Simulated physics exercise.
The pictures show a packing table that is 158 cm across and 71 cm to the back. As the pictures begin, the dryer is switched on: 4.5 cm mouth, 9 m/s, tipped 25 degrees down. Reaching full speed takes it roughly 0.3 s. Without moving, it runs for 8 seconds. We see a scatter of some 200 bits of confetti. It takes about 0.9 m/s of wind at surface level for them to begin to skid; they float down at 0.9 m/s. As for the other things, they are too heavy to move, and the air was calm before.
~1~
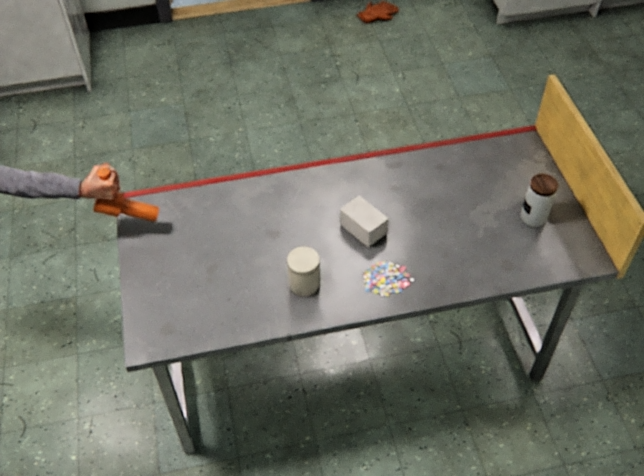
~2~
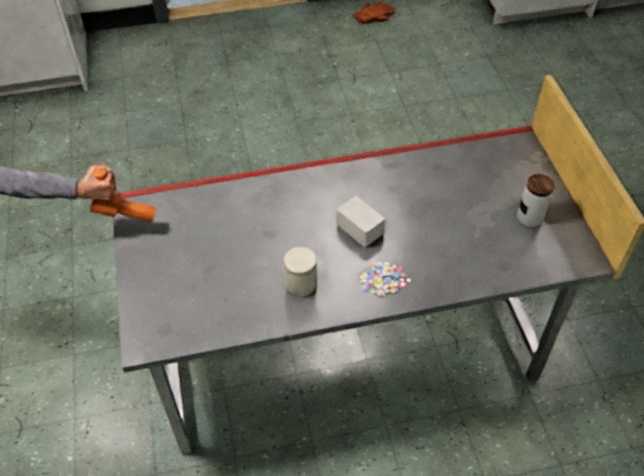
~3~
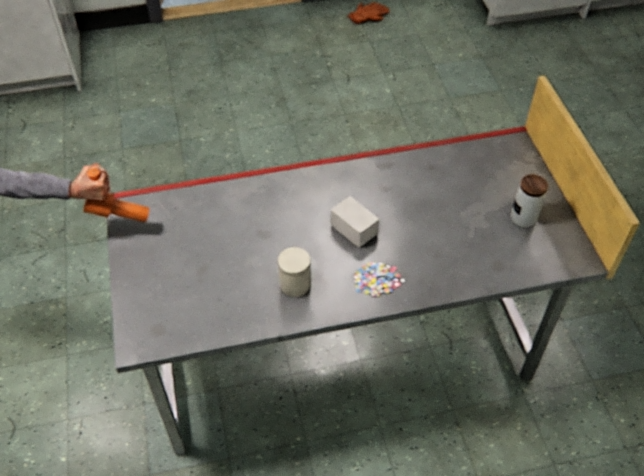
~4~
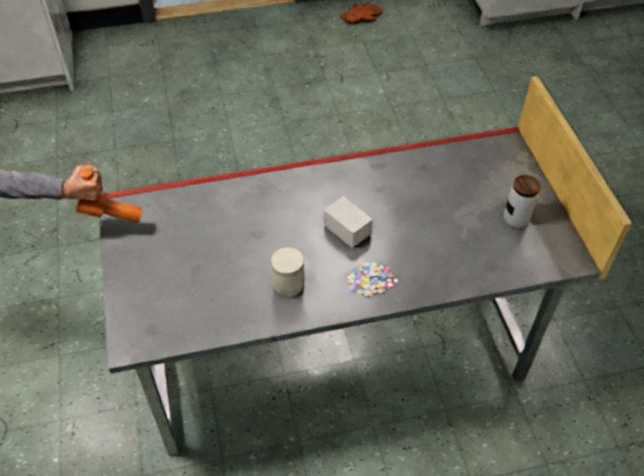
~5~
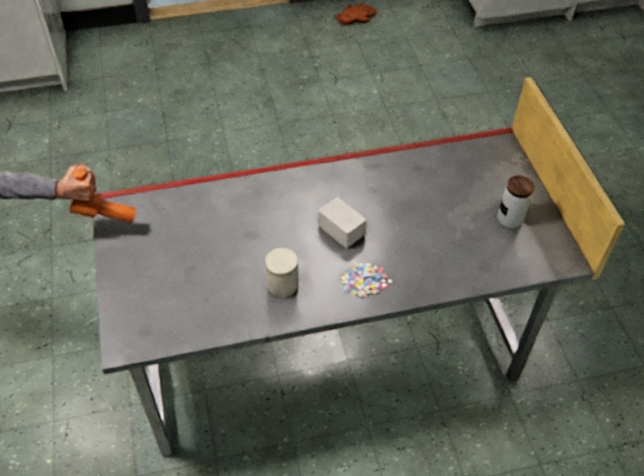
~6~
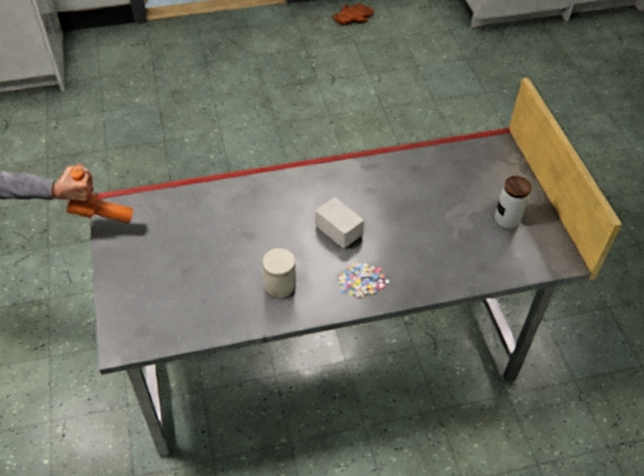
A hand in a grey sleeve holds an orange dryer over the left end of a grey packing table, seen from above in a green-tiled room. A pale jar, a light block and scattered pastel confetti sit mid-table, with a dark-lidded white container by the yellow board at right and a red strip along the back edge. Nothing on the table stirs while the camera drifts slightly right.
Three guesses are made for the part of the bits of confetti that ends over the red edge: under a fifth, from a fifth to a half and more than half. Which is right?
For the bits of confetti, the part past the red edge is short of a fifth.
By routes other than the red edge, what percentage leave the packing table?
Roughly 90 per cent.
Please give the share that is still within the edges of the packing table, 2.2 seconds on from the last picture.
About 15 %.
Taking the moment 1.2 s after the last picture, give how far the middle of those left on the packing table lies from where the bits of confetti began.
Roughly 5 centimetres.
Then, 1.2 s after the last picture the count stands so, 0 % are over the red edge; the middle of those still in play is near (379, 295).
Then, 2.2 s after the last picture the count stands so, 0 % are over the red edge; the middle of those still in play is near (394, 302).
Then, 4.1 s after the last picture the count stands so, 0 % are over the red edge.
Then, 7.7 s after the last picture, at the end, 0 % are over the red edge.
